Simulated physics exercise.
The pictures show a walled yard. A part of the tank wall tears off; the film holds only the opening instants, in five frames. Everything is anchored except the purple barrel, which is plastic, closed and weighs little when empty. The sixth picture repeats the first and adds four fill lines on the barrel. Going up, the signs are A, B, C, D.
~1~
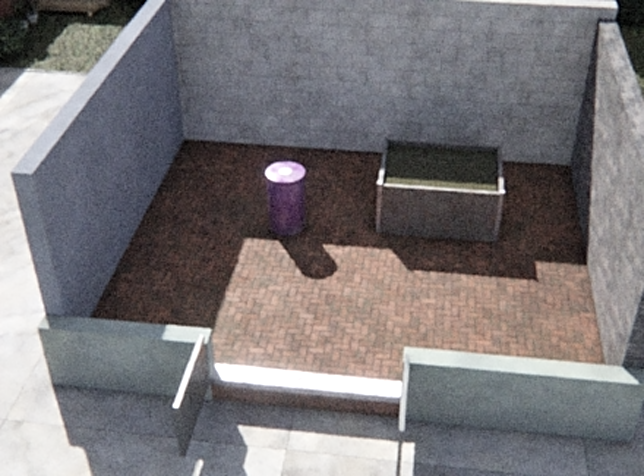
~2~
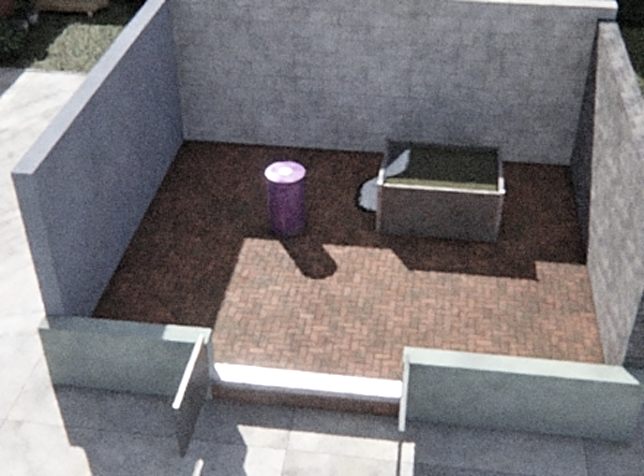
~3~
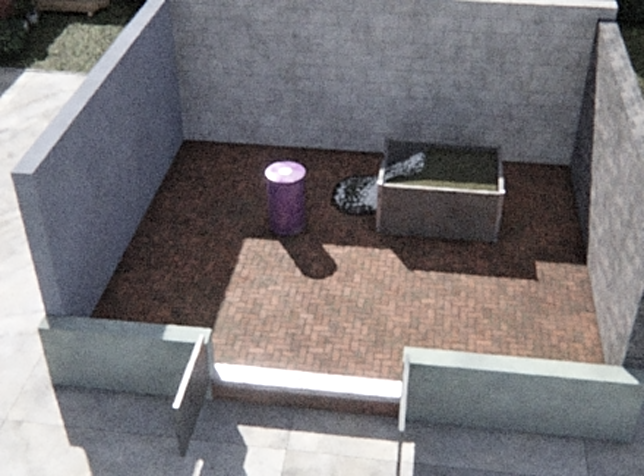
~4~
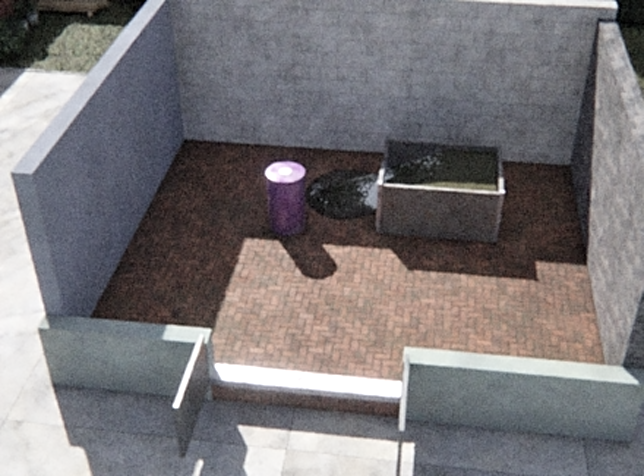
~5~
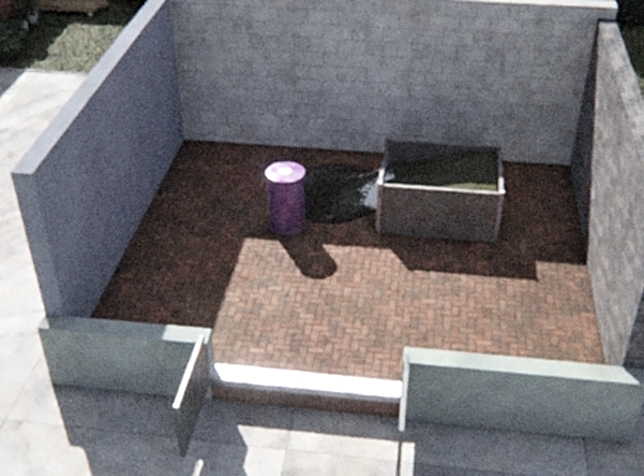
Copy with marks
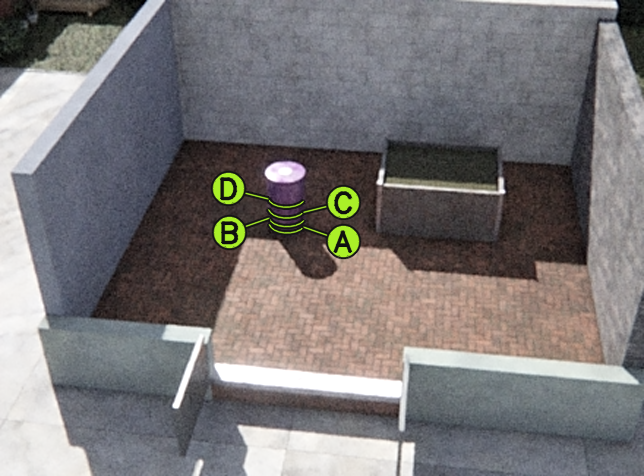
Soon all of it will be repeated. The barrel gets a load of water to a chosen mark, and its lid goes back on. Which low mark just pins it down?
B will do.
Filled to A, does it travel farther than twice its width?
No, less.
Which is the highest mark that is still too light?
The answer is A.
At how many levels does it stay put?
Three of the four.
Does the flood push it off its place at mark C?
No, not at all.
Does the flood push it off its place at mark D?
No, not at all.
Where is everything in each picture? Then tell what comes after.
Lid of the purple barrel at (286, 172); tank full, its middle at (441, 170); open gate at (307, 341).
Water covers 1 % of the ground and is seen nearest the barrel at (364, 203).
Water covers 2 % of the ground and is seen nearest the barrel at (346, 208).
Water covers 4 % of the ground and is seen nearest the barrel at (327, 212).
Lid of the purple barrel at (286, 172); water covers 6 % of the ground and is seen nearest the barrel at (301, 210).
On the marked copy, A at (284, 232); B at (284, 226); C at (283, 217); D at (283, 207); from the bottom up A, B, C, D.
Choosing A, it is pushed about its own width away.
Choosing B, it does not move.
Choosing C, it does not move.
Choosing D, it does not move.
